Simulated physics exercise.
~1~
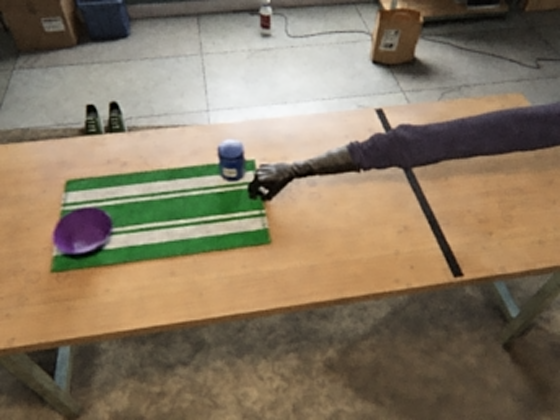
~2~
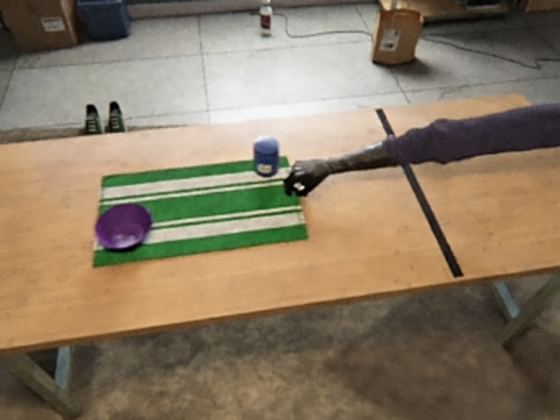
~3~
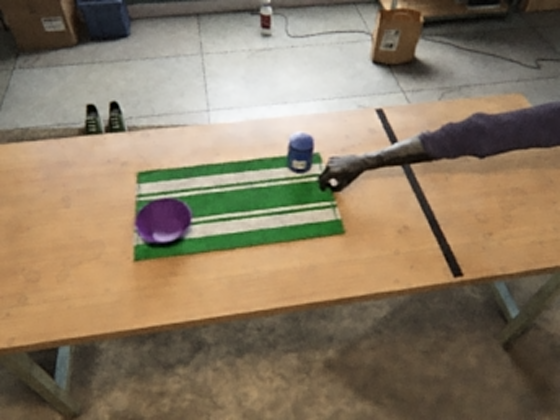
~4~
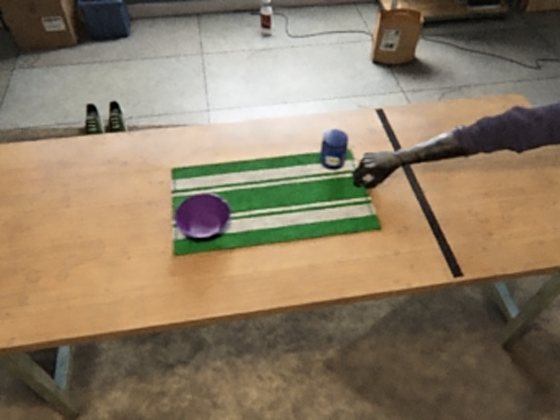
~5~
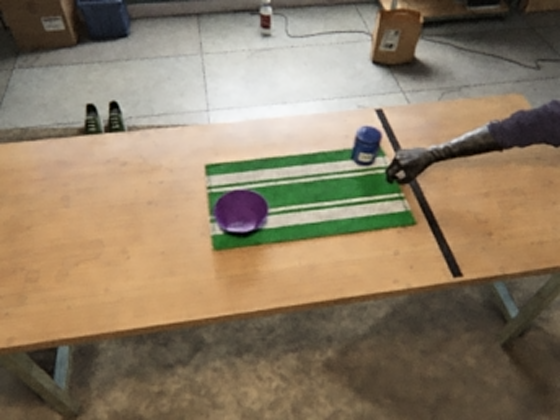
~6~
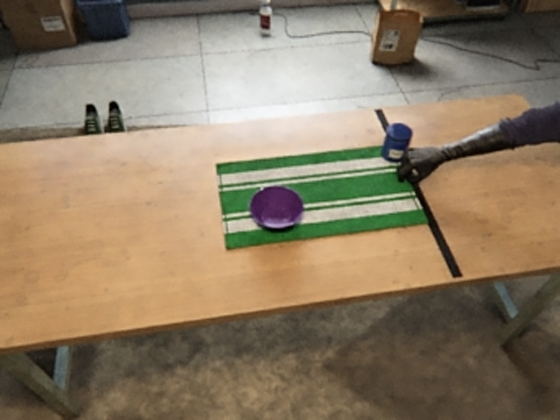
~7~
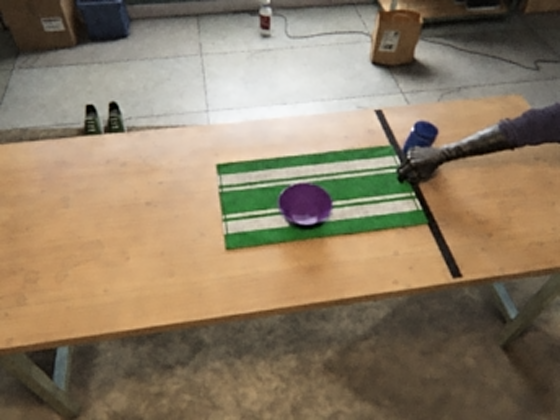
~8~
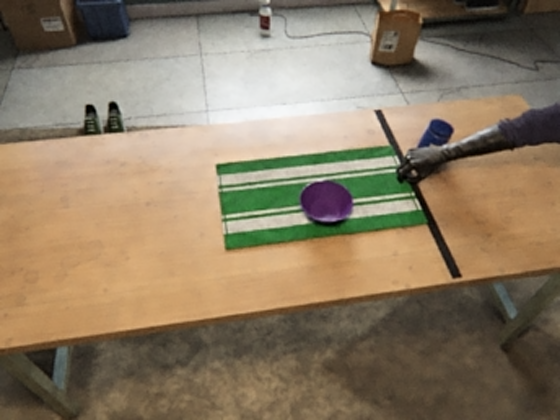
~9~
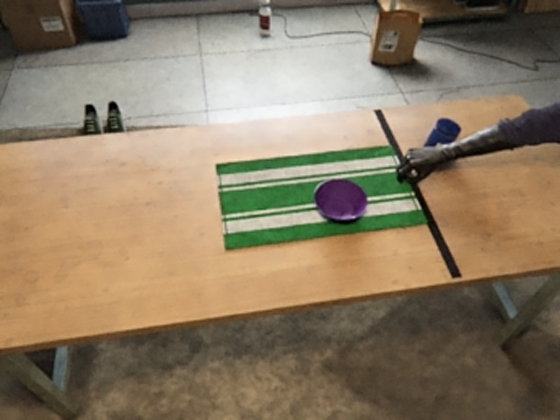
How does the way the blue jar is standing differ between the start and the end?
At the start the blue jar stands upright on the mat, and by the end it is leaning over beyond the hem.
